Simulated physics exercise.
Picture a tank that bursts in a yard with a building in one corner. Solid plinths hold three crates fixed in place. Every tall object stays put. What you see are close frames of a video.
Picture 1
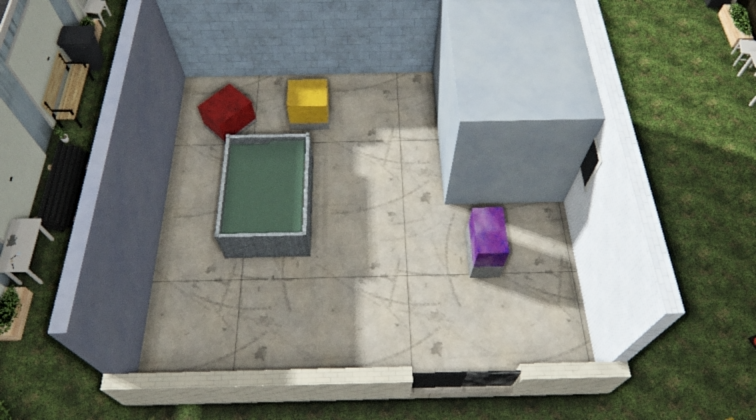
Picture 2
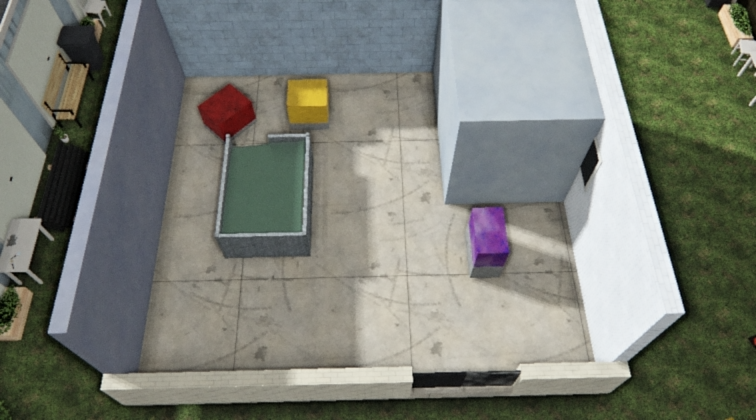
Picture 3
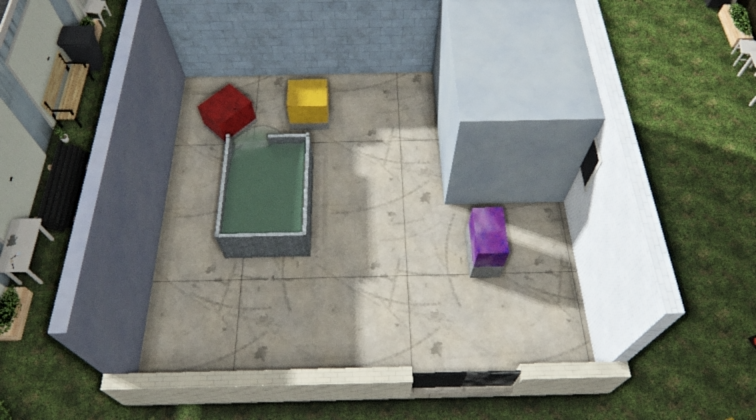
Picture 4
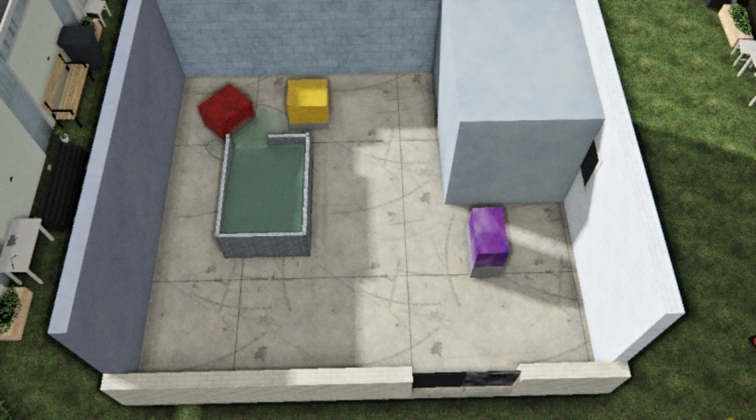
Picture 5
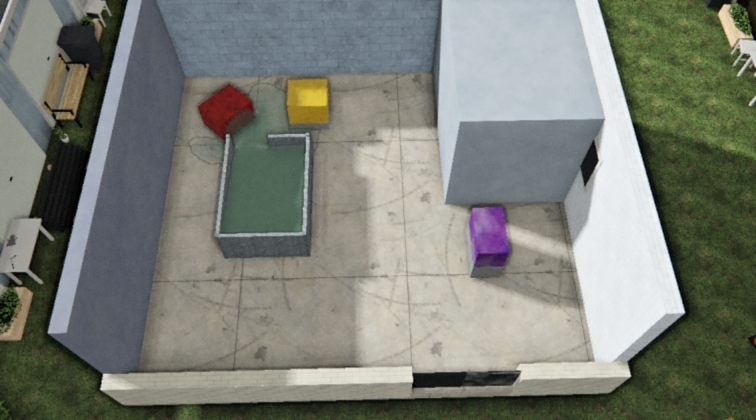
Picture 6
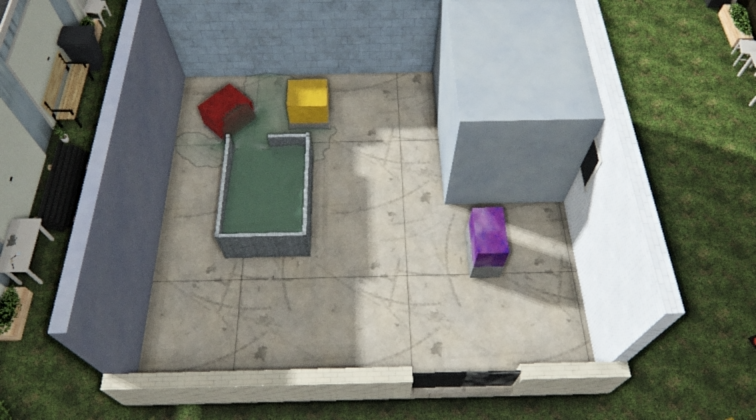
Greenish water in a walled yard's tank poured out through a gap that opened in the far side, then spread across the concrete around the red box and toward the yellow one.
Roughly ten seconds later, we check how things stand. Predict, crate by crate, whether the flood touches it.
My prediction: The yellow crate is touched; the purple crate remains untouched; the red crate is touched.
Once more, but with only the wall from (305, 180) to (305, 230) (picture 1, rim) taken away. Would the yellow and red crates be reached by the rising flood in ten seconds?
As I see it, the yellow one is not reached, and the red one is not reached.
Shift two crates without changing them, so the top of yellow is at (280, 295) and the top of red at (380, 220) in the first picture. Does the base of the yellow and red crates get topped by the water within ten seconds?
As I see it, the yellow crate is not reached; meanwhile the red crate is flooded.
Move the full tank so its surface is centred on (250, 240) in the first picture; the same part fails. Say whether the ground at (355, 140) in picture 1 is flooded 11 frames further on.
Submerged.
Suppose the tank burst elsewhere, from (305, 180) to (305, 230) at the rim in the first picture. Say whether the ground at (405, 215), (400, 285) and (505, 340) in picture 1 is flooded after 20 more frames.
First: Reached by the flood. Second: Reached by the flood. Third: Reached by the flood.
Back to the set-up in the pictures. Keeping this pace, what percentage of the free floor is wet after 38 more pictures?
I'd say close to 70 per cent.
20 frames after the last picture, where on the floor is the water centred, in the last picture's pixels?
About (271, 161).
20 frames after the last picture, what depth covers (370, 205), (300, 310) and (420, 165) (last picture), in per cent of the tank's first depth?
Around 2, 0 and 14 percent, in that order.
A moment on, water covers 15 % of the floor; the yellow crate water round its plinth, the purple crate not reached, the red crate water round its plinth.
Next, water covers 30 % of the floor; the yellow crate water round its plinth, the purple crate not reached, the red crate water round its plinth.
Then, water covers 45 % of the floor; the yellow crate water round its plinth, the purple crate not reached, the red crate water round its plinth.
Later, water covers 70 % of the floor; the yellow crate water round its plinth, the purple crate water round its plinth, the red crate water round its plinth.
In the end, water covers 90 % of the floor; the yellow crate was topped, the purple crate stayed above the water, the red crate was topped.
